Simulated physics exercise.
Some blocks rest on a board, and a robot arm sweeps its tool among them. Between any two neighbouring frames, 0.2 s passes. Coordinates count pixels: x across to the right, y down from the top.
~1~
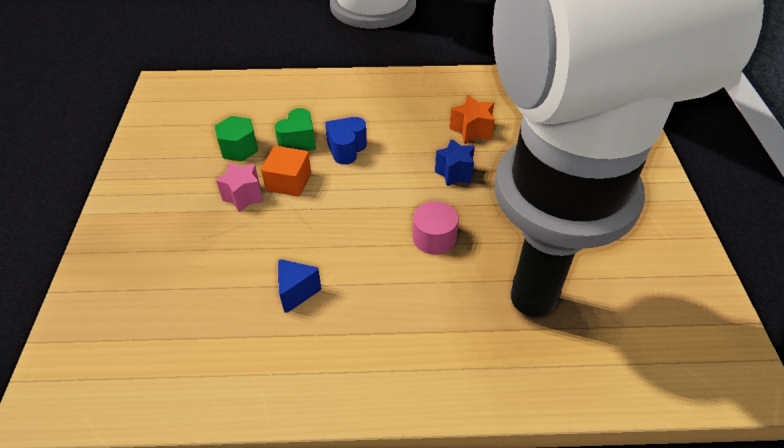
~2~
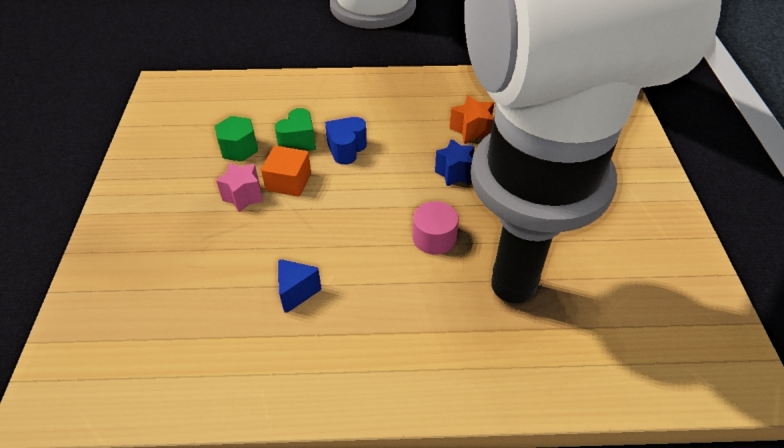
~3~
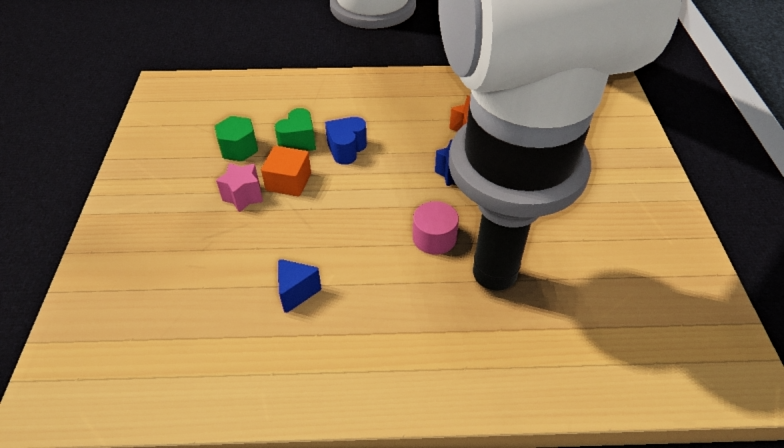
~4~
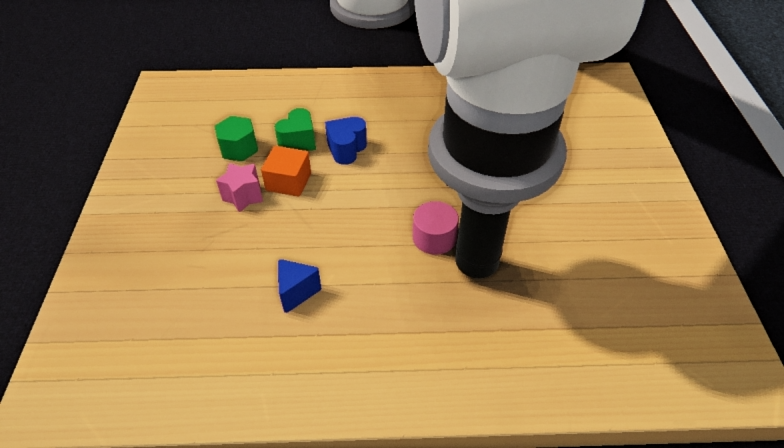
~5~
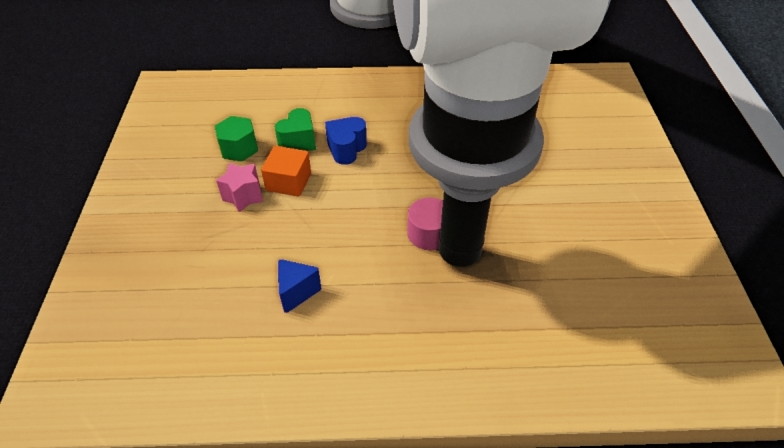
The footage shows a robot arm moving its black tool left and slightly away across a wooden board of colourful blocks, reaching the pink disc and nudging it slightly left while the blue triangle and the cluster at upper left stay still.
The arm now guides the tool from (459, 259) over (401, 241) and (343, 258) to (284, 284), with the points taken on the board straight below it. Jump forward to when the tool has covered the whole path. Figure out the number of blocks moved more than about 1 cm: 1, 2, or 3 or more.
Total moved: Two.
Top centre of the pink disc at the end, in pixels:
It will likely be found at (395, 189).
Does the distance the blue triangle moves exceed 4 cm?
No, I don't think so.
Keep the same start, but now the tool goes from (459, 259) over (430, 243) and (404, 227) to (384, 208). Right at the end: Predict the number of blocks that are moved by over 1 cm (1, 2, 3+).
The number is one.
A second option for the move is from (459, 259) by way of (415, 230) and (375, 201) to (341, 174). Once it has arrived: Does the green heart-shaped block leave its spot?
No, I don't think so.
The first path, step by step. One third of the way, tool at (399, 234); pink disc at (395, 189).
Two thirds of the way, tool at (342, 251); pink disc at (395, 189).
At the end, tool at (282, 276); blue triangle at (265, 294); pink disc at (395, 189).
